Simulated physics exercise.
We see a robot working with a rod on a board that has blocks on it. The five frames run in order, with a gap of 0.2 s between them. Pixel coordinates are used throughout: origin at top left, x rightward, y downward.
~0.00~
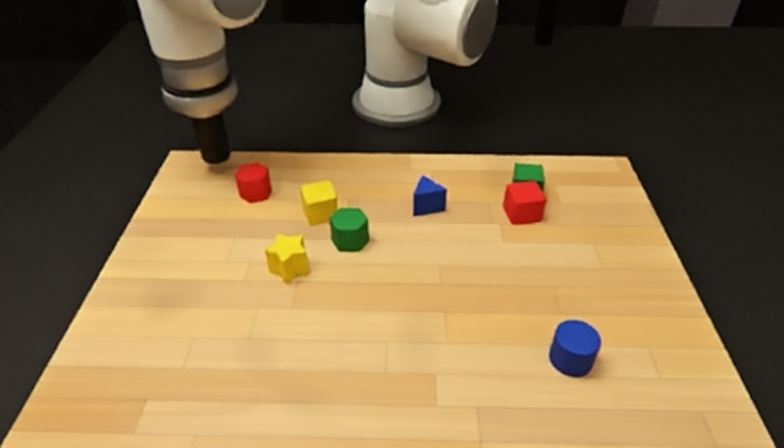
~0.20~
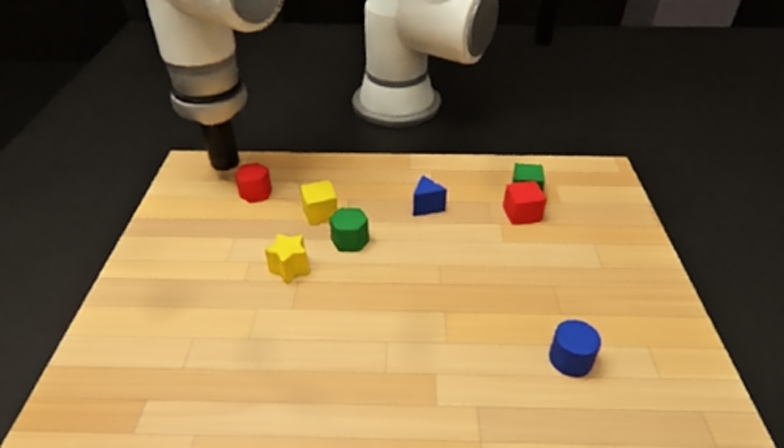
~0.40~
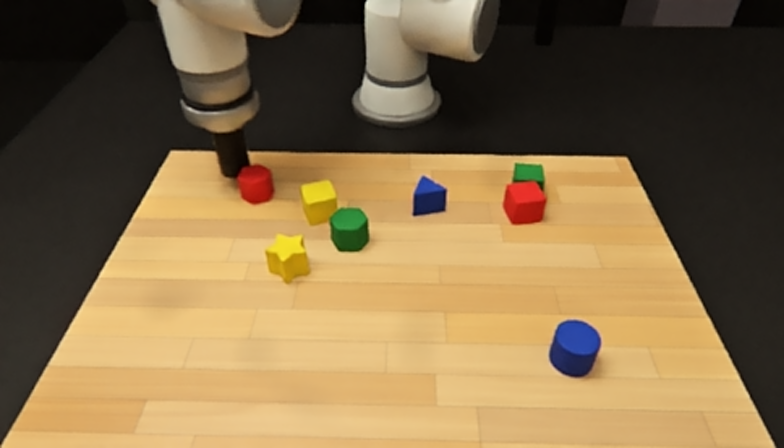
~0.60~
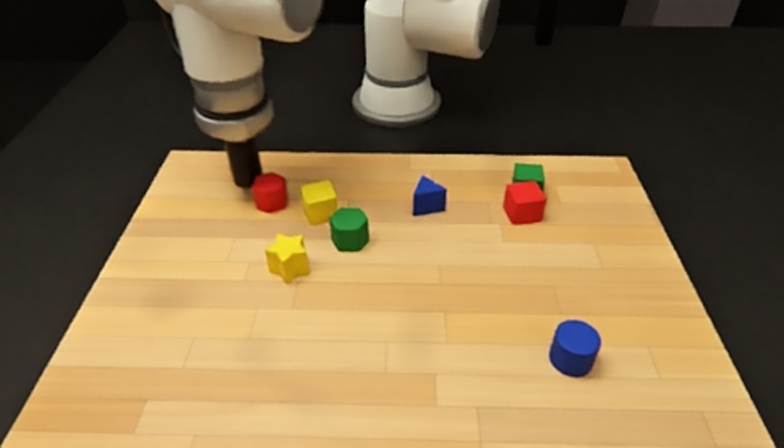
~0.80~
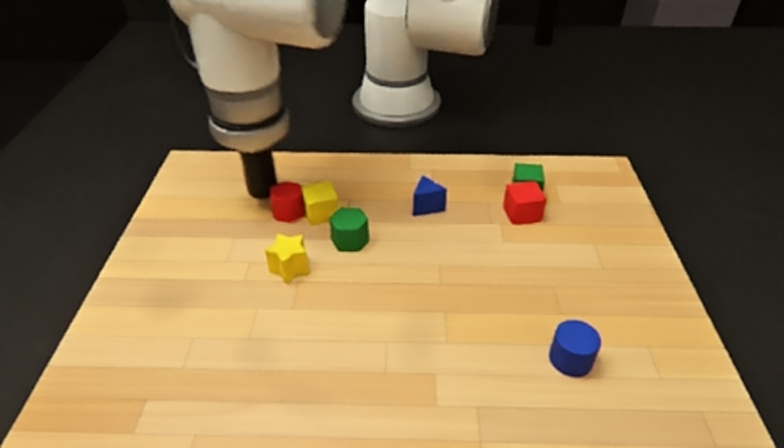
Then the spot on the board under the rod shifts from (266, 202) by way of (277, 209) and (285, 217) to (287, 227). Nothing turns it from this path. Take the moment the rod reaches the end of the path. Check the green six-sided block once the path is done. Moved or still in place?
The green six-sided block does not move.
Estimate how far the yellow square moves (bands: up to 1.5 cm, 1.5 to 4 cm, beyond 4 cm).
The answer here is from 1.5 to 4 cm.
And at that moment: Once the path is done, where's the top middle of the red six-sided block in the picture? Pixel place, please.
Roughly at (316, 208).
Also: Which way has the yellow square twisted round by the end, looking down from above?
From the top: Counterclockwise.
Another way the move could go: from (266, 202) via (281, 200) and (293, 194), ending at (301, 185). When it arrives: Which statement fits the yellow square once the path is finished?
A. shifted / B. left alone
Correct choice: A.
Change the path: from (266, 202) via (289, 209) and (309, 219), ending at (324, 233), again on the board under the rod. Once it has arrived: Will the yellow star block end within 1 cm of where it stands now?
Yes
The first path, step by step. Halfway along, rod at (280, 201); red six-sided block at (305, 199), turned 20° anticlockwise; yellow square at (338, 193), turned 15° anticlockwise.
At the end, rod at (285, 216); red six-sided block at (316, 208), turned 50° anticlockwise; yellow square at (343, 194), turned 25° anticlockwise; green six-sided block unmoved.
